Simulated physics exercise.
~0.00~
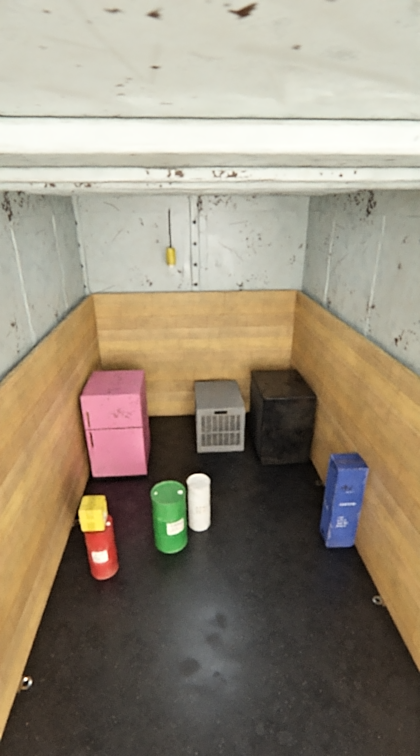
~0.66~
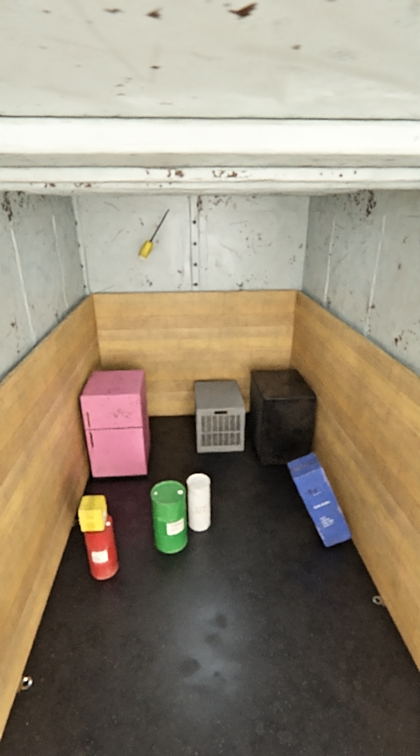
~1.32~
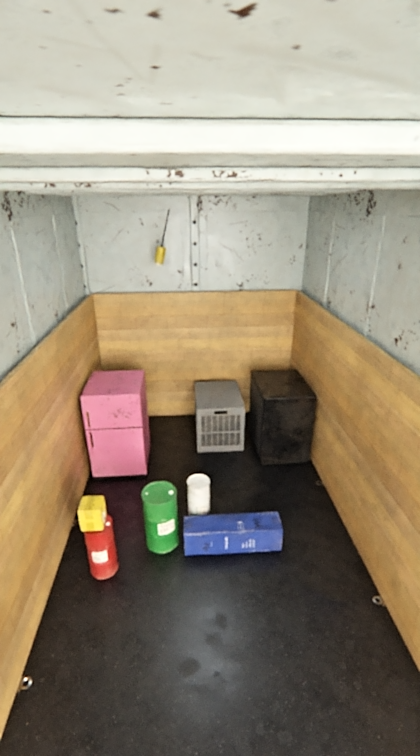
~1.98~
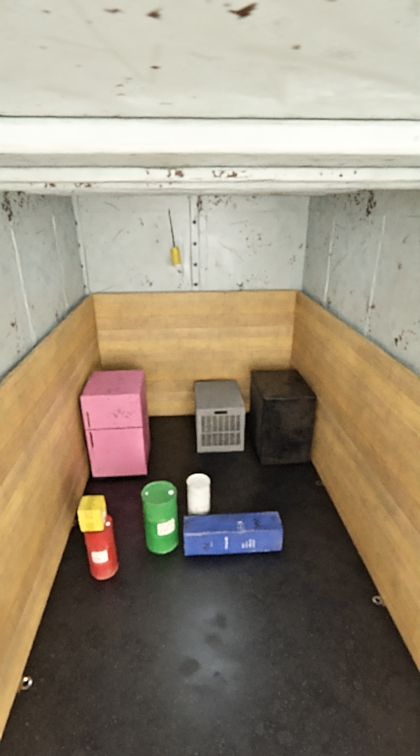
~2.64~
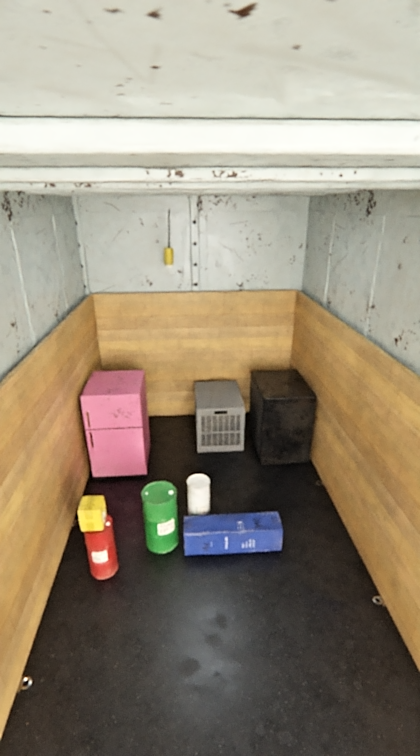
The tall blue box tips left and ends on its side beside the green canister.
